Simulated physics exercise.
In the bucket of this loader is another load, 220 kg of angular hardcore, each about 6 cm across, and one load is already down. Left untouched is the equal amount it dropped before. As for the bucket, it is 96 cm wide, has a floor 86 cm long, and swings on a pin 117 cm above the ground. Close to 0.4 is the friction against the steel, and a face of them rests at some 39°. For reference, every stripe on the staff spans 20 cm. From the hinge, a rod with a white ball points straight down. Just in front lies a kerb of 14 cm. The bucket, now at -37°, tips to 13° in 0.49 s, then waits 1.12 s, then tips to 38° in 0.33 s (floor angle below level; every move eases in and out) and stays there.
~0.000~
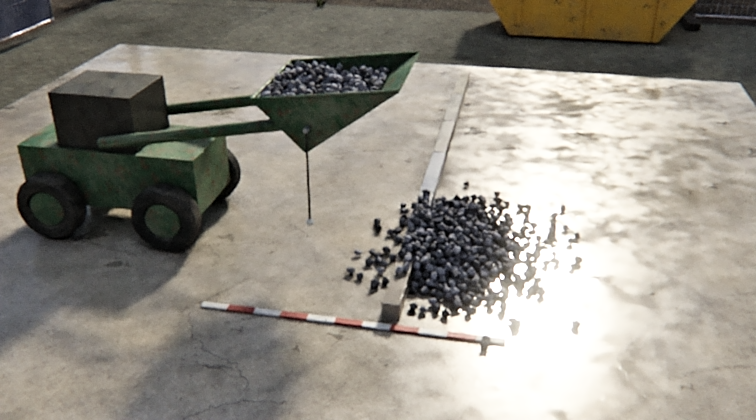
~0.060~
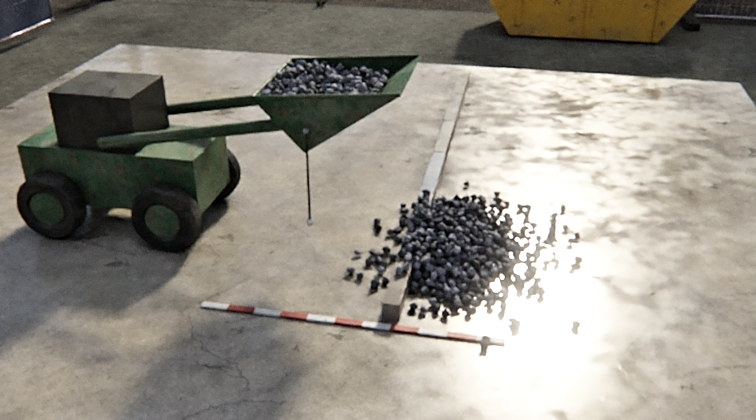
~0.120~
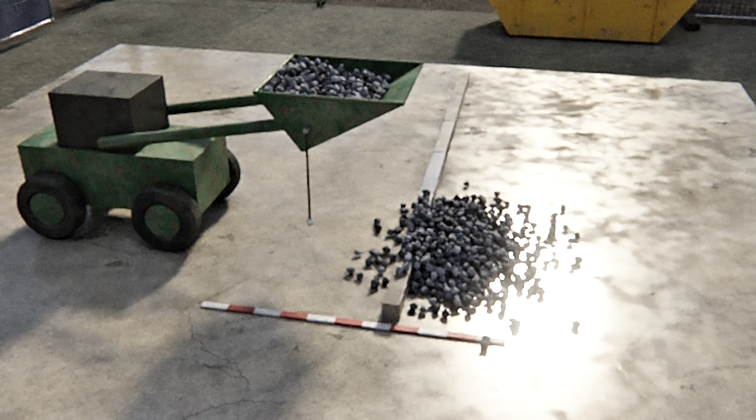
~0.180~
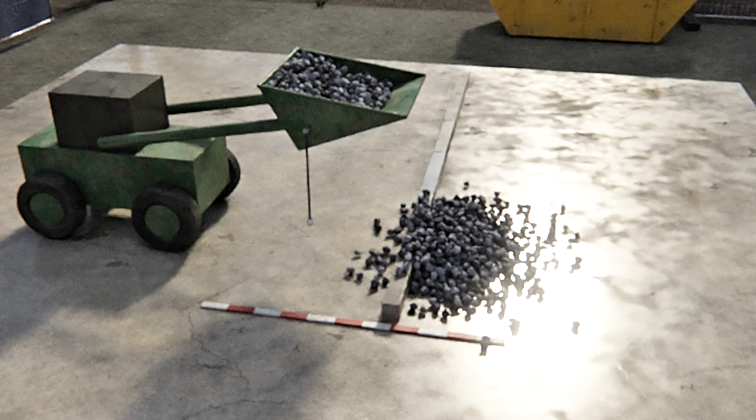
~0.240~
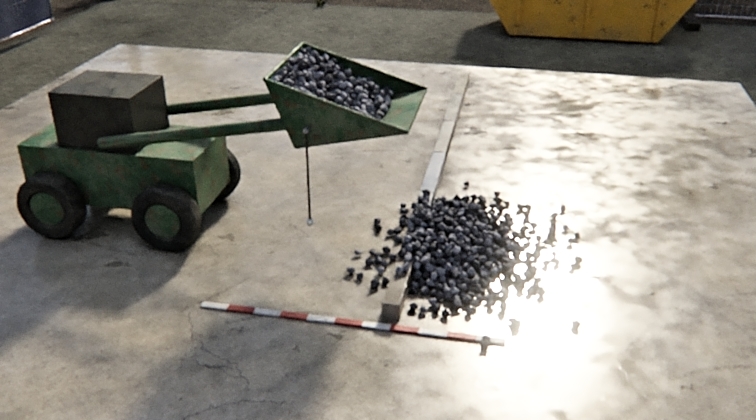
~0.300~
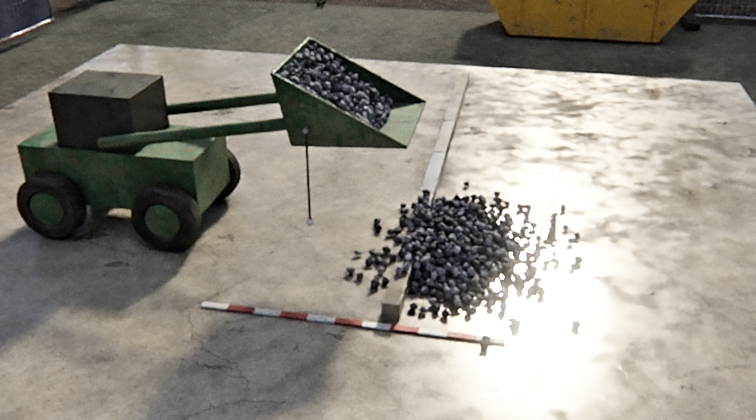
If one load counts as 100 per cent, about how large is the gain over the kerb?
Around 55 per cent.
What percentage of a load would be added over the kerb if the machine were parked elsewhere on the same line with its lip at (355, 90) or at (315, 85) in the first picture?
5 % and 0 %.
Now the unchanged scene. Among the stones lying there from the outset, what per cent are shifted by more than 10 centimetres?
The answer is about 0 per cent.
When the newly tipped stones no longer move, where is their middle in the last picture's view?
Around (426, 231).
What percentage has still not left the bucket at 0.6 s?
Roughly 100 parts in a hundred of the load.
After 0.4 s the floor is at 9°; in per cent of one load, 100 in the bucket, 10 on this side of the kerb, 90 over the kerb; the foremost stones are at (570, 251).
After 0.6 s the floor is at 13°; in per cent of one load, 100 in the bucket, 10 on this side of the kerb, 90 over the kerb; the foremost stones are at (570, 251).
After 2.4 s the floor is at 38°; in per cent of one load, 37 in the bucket, 57 on this side of the kerb, 106 over the kerb; the foremost stones are at (570, 251).
After 4.8 s the floor is at 38°; in per cent of one load, 0 in the bucket, 55 on this side of the kerb, 145 over the kerb; the foremost stones are at (570, 251). Net gain over the kerb, 55.
